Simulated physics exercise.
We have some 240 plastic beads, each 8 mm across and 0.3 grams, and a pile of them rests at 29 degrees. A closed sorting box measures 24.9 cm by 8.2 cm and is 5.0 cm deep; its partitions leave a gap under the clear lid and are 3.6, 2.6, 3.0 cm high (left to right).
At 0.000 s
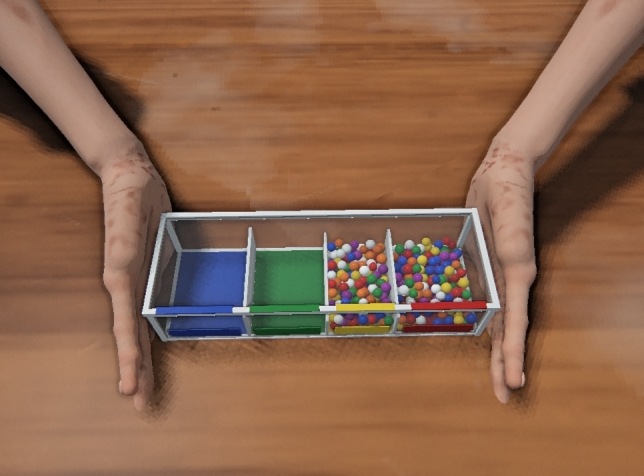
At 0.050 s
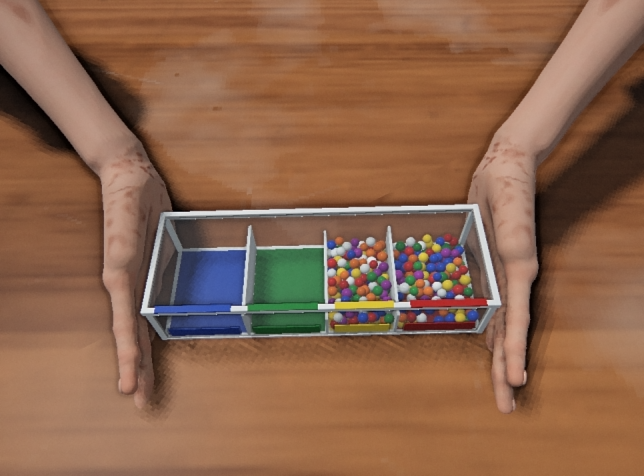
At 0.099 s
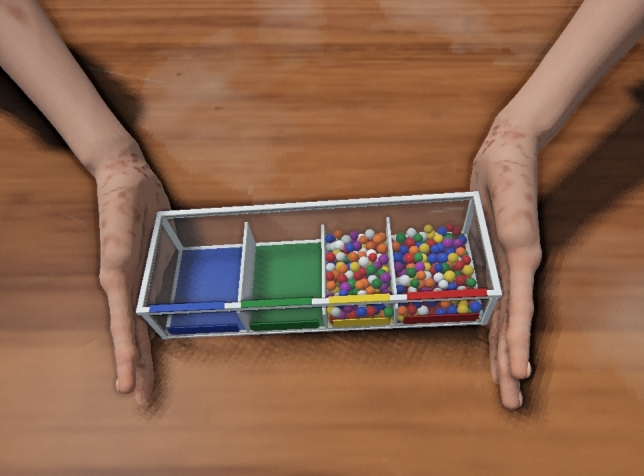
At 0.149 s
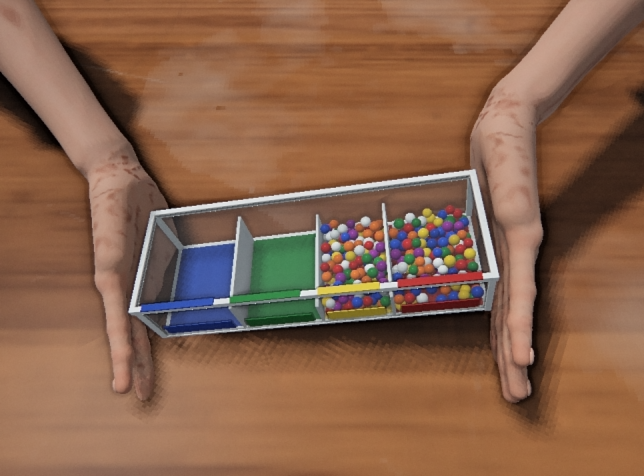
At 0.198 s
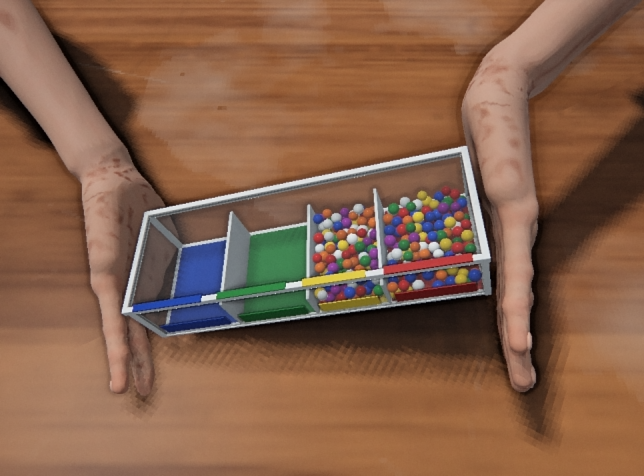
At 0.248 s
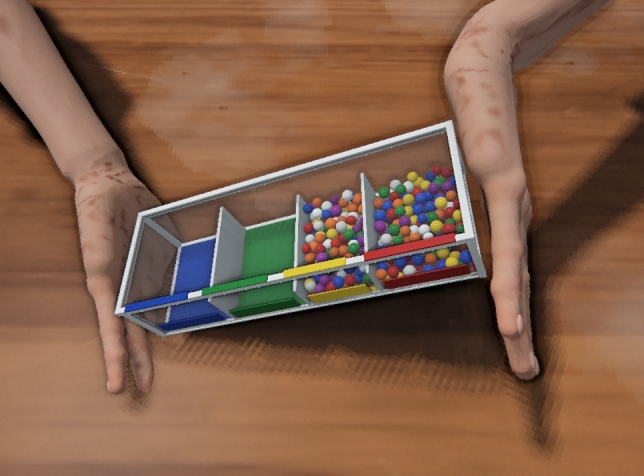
A clear divided box of colourful beads tilts between two hands, its right end rising.
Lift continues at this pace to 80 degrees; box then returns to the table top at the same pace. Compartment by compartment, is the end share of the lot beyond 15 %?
Red: Beyond; blue: Beyond; green: Beyond; yellow: Beyond.
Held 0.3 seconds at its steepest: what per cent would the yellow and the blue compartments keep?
You'd end up with yellow at 25 per cent and blue at 35 per cent.
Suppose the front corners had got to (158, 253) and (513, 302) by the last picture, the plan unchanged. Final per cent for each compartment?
Each compartment ends like this: Red 60 per cent, blue 0 per cent, green 0 per cent, yellow 40 per cent.
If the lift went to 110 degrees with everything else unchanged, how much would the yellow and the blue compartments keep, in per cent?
In per cent, yellow gets 0, blue gets 60.
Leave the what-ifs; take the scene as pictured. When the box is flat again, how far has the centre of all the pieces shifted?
Some 7.5 cm.
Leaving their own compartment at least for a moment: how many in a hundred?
I'd say near 55 percent of them.
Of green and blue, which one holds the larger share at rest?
More settles in the green compartment.
After 0.81 s, tilt 78 degrees; red 35 %, blue 5 %, green 15 %, yellow 45 %.
After 1.18 s, tilt 33 degrees; red 20 %, blue 20 %, green 35 %, yellow 25 %.
After 1.65 s, tilt 0 degrees; red 20 %, blue 20 %, green 35 %, yellow 25 %.
By 2.2 s all is still; red 20 %, blue 20 %, green 35 %, yellow 25 %.
